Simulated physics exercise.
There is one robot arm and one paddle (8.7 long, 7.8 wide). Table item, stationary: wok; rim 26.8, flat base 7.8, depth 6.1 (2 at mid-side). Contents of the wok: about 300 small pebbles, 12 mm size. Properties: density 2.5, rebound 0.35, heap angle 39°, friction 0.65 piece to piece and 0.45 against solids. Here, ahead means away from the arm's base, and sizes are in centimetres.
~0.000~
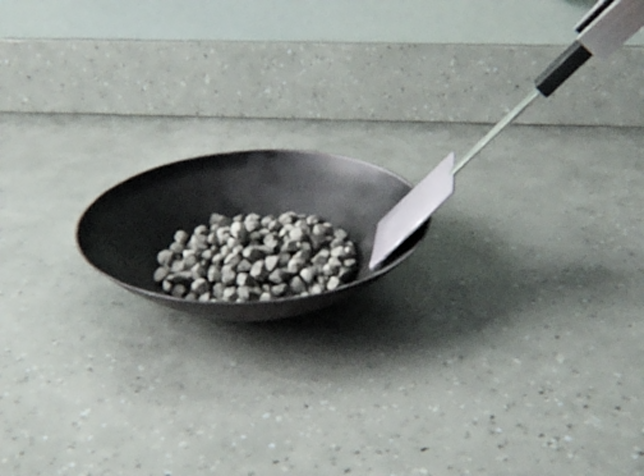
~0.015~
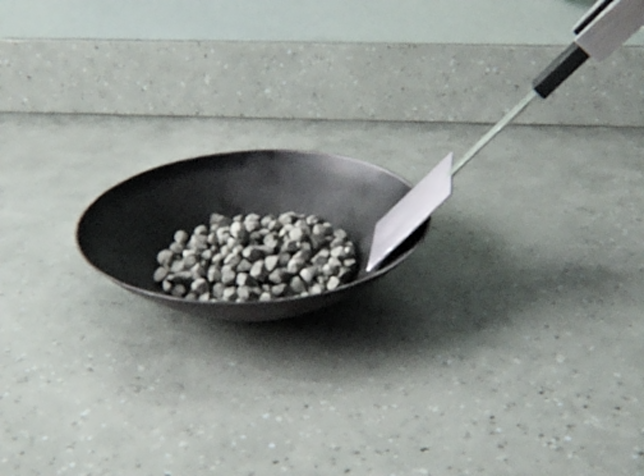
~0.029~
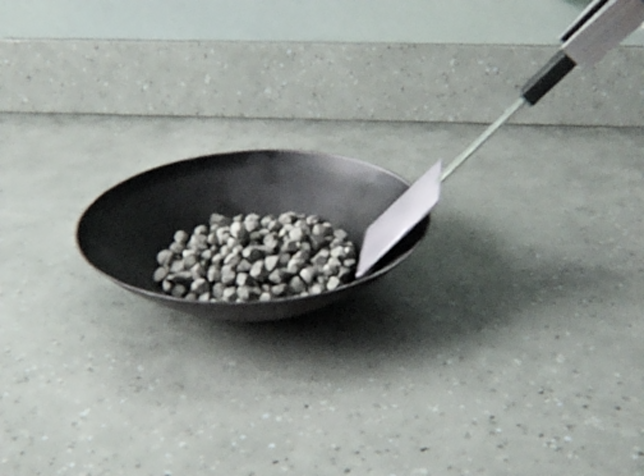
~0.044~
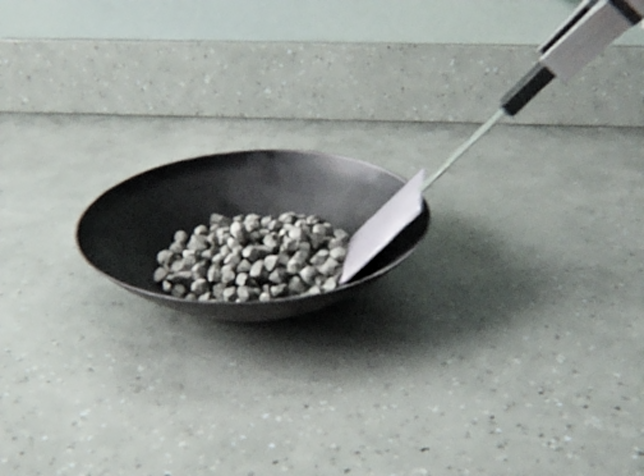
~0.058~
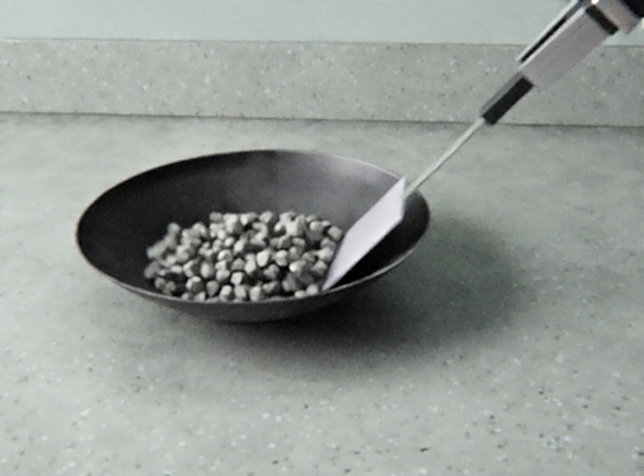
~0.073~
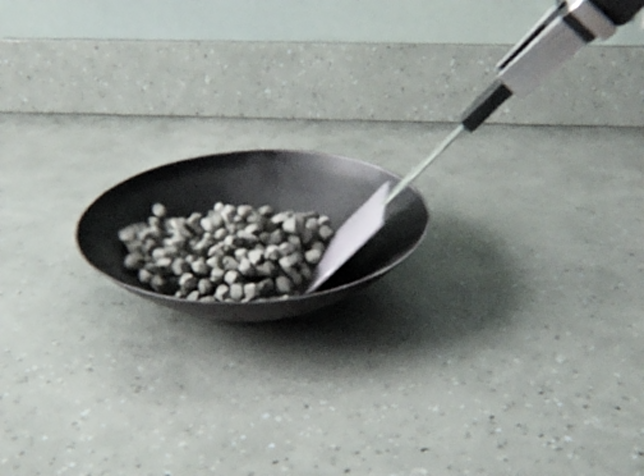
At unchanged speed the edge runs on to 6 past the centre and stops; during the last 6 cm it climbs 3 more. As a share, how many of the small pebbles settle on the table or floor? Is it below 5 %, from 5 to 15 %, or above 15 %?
Above 15 %.
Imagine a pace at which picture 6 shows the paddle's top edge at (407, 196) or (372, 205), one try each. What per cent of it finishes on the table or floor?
I'd estimate close to 15 and 30 in a hundred.
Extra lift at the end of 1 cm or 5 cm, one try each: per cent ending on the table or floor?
30 and 25 per cent.
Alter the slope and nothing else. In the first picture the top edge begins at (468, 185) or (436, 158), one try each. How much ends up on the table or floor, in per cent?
Some 20 and 25 per cent.
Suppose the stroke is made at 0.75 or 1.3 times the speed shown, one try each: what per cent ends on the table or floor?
Estimates, in order: 15 % and 40 %.
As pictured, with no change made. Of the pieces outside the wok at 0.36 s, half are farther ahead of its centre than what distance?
I'd put it at some 20 centimetres.
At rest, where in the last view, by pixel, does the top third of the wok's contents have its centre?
It is centred near (144, 228).
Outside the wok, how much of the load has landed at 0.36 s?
Around 20 percent.
By 0.11 s, sloping 48°, highest piece 8 above the table; 299 in the wok, 3 on the blade or in flight.
By 0.14 s, sloping 48°, highest piece 11 above the table; 284 in the wok, 18 on the blade or in flight.
By 0.36 s, sloping 48°, highest piece 8 above the table; 234 in the wok, 53 on the table or floor, 15 on the blade or in flight.
By 1.41 s, sloping 48°, highest piece 7 above the table; 234 in the wok, 68 on the table or floor.
Final count, 234 in the wok, 68 on the table or floor. That is 23 % on the table or floor.
